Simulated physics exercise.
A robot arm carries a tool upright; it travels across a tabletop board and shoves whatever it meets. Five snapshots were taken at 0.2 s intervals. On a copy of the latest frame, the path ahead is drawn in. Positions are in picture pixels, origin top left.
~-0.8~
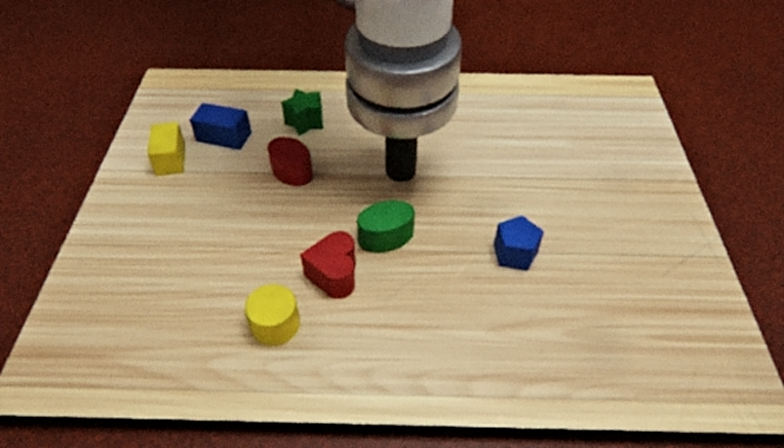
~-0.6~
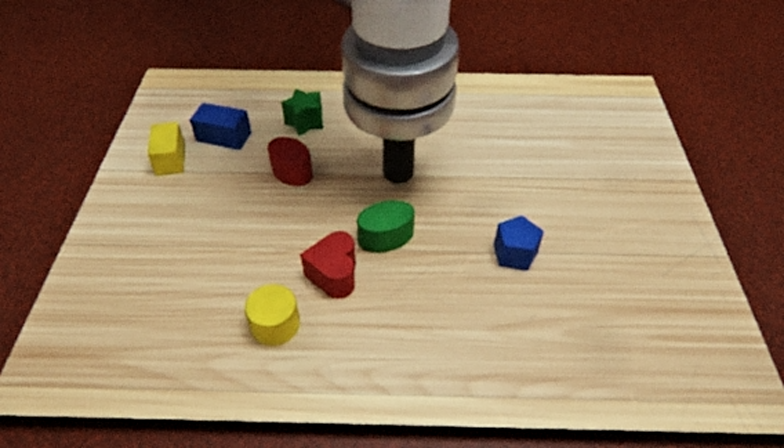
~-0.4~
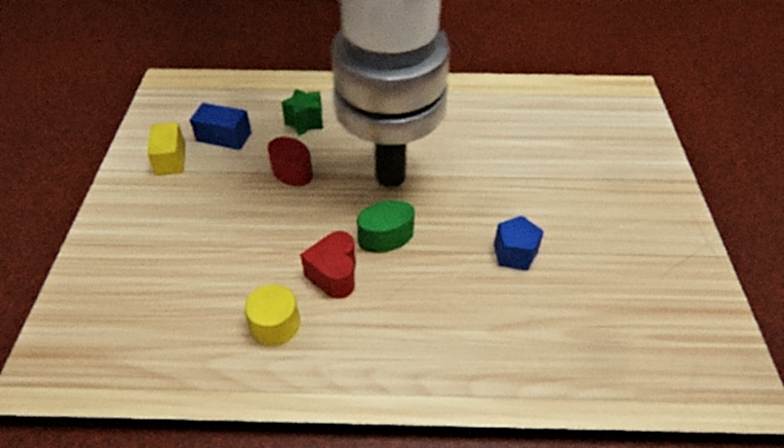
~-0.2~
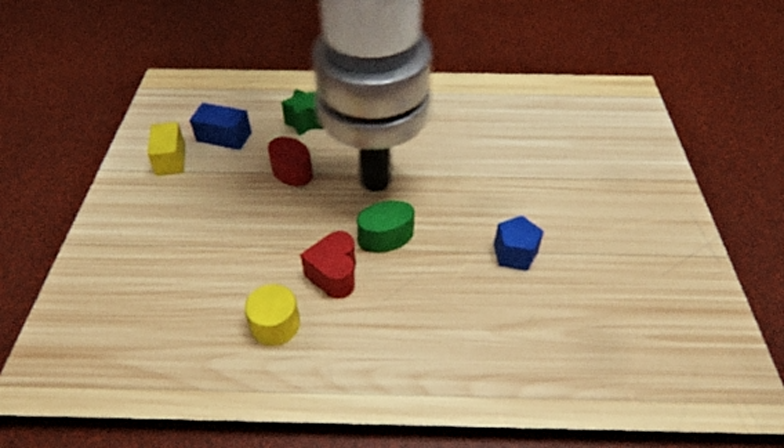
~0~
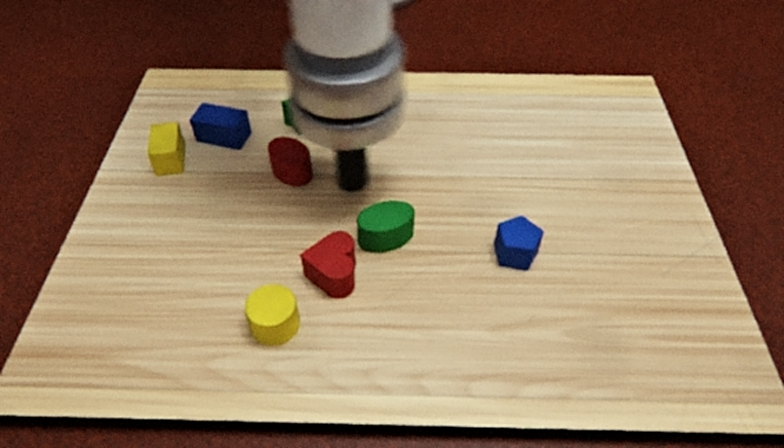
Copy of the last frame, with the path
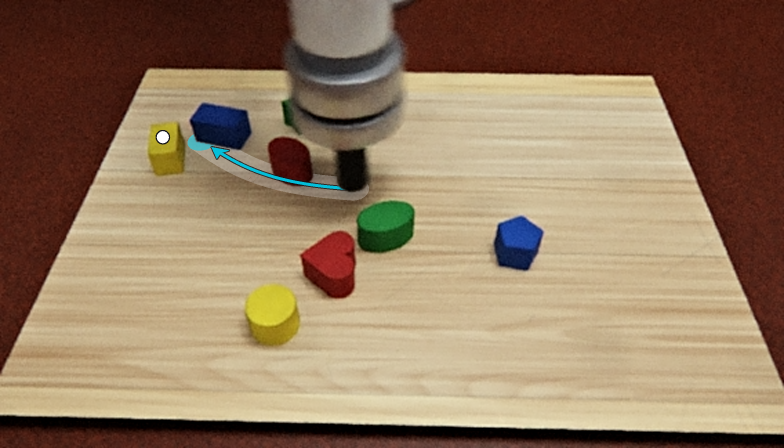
On a light wooden board, a gray robotic arm with a dark tip hangs over scattered red, green, blue and yellow blocks. The arm slides a short way left, barely shifting at first, then moving farther and partly covering the green star, while every block stays still.
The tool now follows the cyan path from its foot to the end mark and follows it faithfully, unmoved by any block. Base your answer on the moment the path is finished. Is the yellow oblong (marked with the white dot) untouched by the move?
My answer is yes.
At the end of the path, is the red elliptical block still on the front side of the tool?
No - that is not the case.
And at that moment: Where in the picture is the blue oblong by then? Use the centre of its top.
The blue oblong ends near (208, 100).
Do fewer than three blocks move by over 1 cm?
It seems so.
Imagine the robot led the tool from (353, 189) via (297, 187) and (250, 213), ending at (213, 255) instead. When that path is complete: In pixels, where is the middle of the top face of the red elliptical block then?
I'd say the red elliptical block ends with its top centre at (266, 143).
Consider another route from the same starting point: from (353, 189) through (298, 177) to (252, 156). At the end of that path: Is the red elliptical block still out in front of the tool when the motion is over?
Yes, that is what happens.
Path on the board, from (353, 189) through (294, 182) and (242, 165) to (202, 141); the dot is on the yellow oblong.
What follows on the original path. One third of the way, tool (292, 174); red elliptical block (266, 140), turned 25° clockwise.
Two thirds of the way, tool (240, 157); blue oblong (209, 109); red elliptical block (247, 120), turned 105° clockwise.
At the end, tool (200, 133); yellow oblong in place; blue oblong (208, 100); red elliptical block (249, 116), turned 120° clockwise.
